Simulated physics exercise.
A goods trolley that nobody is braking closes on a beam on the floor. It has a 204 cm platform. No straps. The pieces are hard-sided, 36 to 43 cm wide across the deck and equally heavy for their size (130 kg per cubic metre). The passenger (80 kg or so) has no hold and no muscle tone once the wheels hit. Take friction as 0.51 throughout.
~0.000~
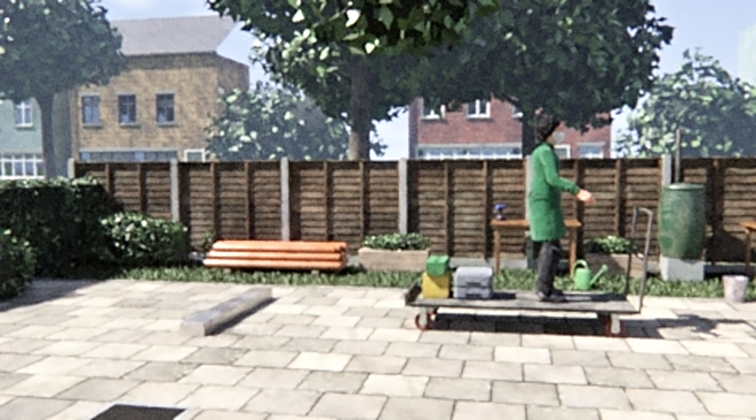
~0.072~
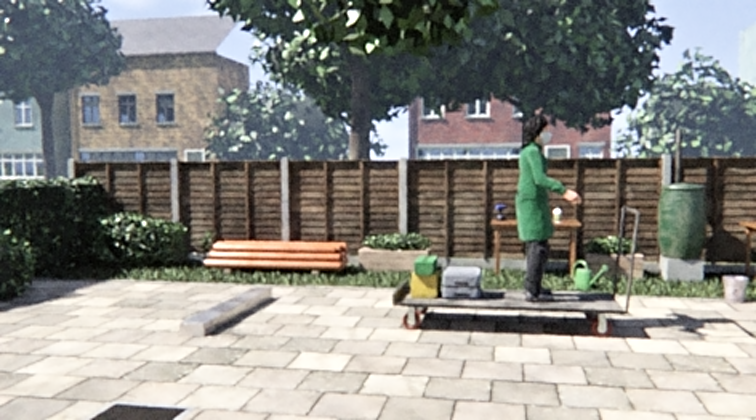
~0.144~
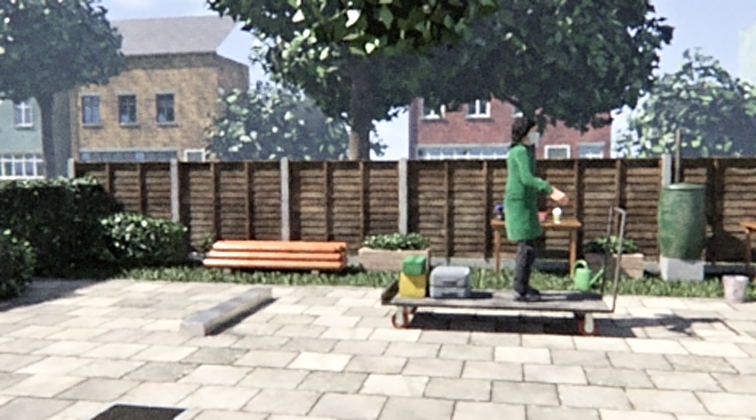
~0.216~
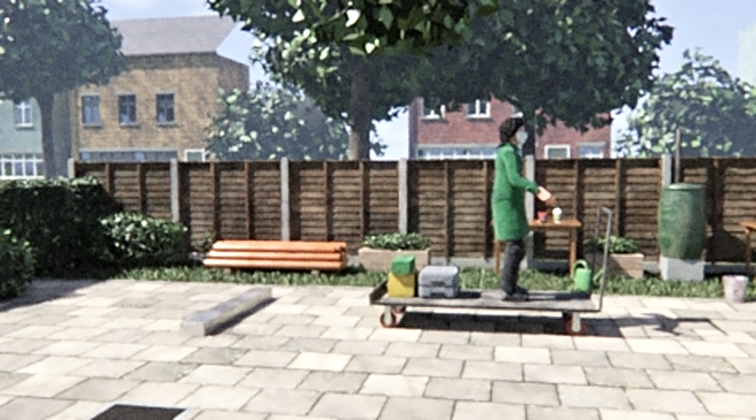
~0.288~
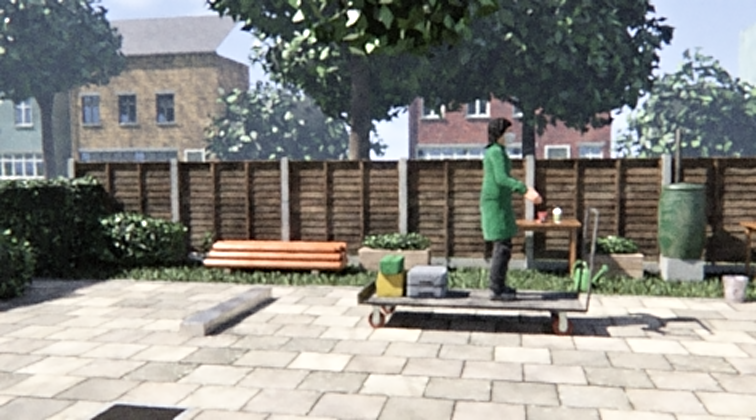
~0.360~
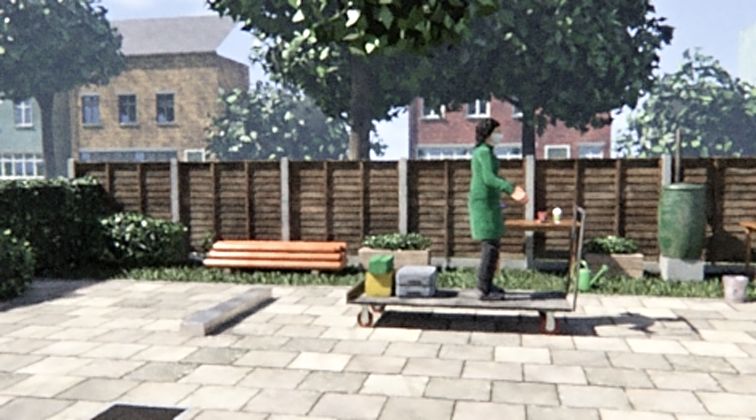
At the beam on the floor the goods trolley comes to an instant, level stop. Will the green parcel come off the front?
The green parcel ends off the deck at this speed.
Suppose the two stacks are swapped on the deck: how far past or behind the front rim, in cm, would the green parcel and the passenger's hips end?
In that case green 50 behind, hips 50 behind.
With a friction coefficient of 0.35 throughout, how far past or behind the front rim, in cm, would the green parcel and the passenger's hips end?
Then green 30 past, hips 20 behind.
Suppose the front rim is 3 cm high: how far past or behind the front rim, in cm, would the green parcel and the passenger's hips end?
Then green 30 past, hips 20 behind.
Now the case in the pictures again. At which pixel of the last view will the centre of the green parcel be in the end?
Around (204, 305).
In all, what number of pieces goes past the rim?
The count is 1.
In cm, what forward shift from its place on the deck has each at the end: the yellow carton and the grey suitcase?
About: Yellow 10, grey 15.
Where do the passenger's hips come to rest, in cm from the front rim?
Some 20 cm behind it.
The wheels strike at 1.20 s.
After 1.75 s the green parcel is 14 cm past the rim, tilted 140°, near (221, 293) in the last picture's view.
After 2.20 s the green parcel is 37 cm past the rim, tilted 70°, near (201, 303) in the last picture's view.
Final state at 3.7 s, past the rim, green parcel; behind it, yellow carton, grey suitcase and the passenger's hips.
